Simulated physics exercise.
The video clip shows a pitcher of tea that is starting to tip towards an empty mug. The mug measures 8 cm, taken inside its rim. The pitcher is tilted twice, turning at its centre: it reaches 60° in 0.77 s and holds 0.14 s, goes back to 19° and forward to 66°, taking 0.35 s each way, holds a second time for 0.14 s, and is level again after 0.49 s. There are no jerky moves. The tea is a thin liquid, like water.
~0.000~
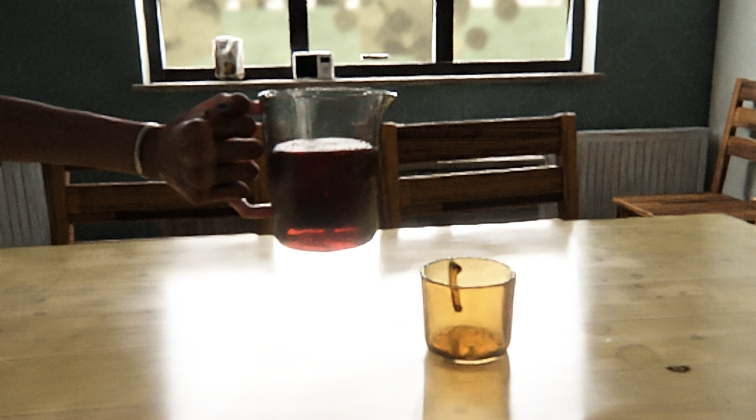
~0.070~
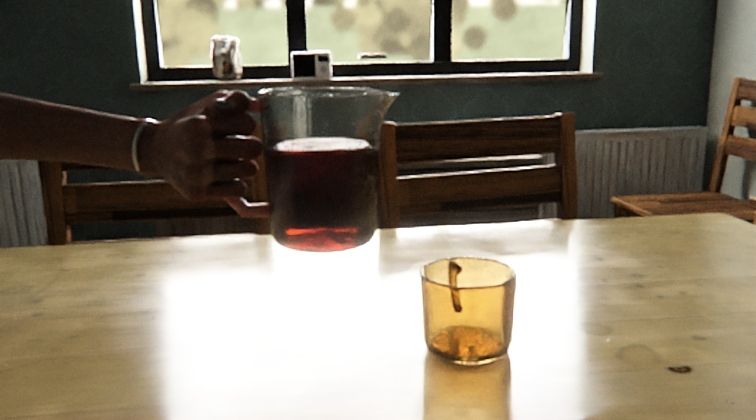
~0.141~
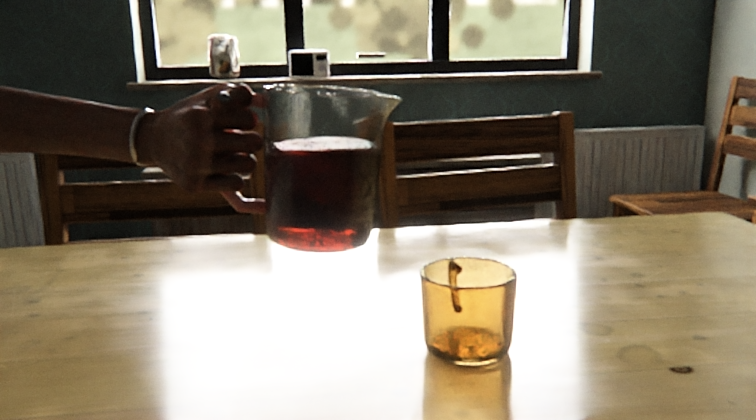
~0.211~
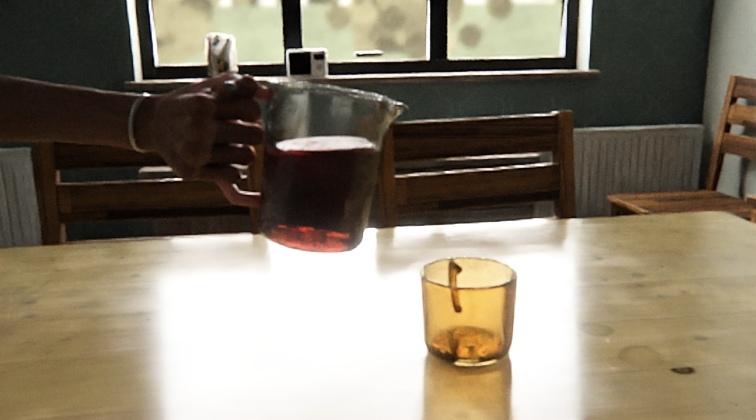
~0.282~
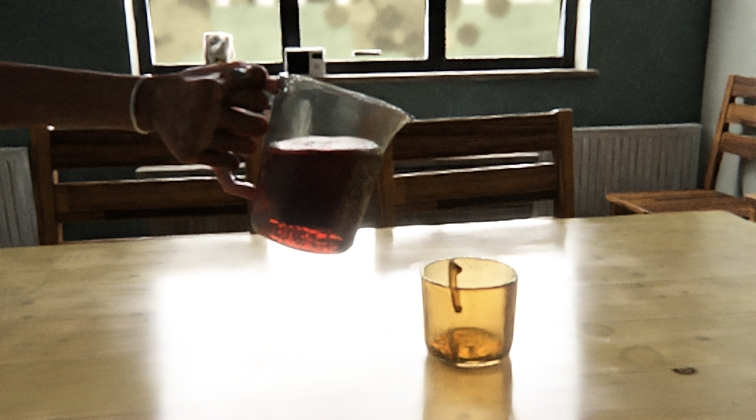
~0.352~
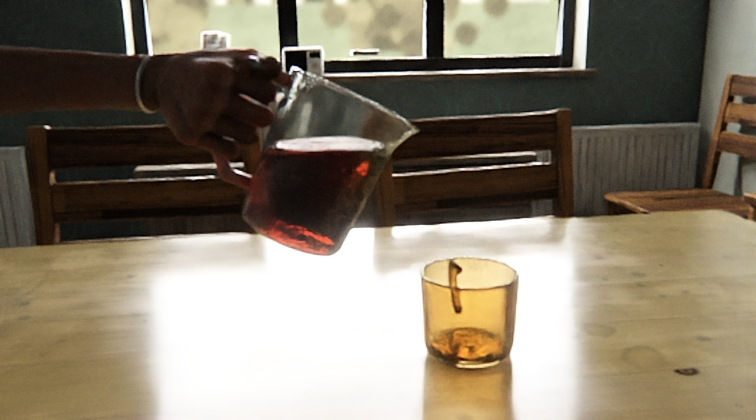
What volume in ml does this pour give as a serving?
I would say about 230 ml.
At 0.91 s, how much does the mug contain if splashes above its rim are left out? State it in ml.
Roughly 60 ml.
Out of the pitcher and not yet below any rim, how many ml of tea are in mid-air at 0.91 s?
About 50 ml.
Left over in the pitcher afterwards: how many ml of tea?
About 340 ml.
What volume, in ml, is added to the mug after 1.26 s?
Around 100 ml.
By 0.91 s the tilt is 60° and the mug has 60 ml, the pitcher 470 ml, and 0 ml is on the table top.
By 1.26 s the tilt is 19° and the mug has 130 ml, the pitcher 435 ml, and 5 ml is on the table top.
By 1.75 s the tilt is 66° and the mug has 140 ml, the pitcher 390 ml, and 10 ml is on the table top.
By 2.10 s the tilt is 12° and the mug has 225 ml, the pitcher 335 ml, and 10 ml is on the table top.
At rest the mug has 230 ml, the pitcher 335 ml, and 10 ml is on the table top.
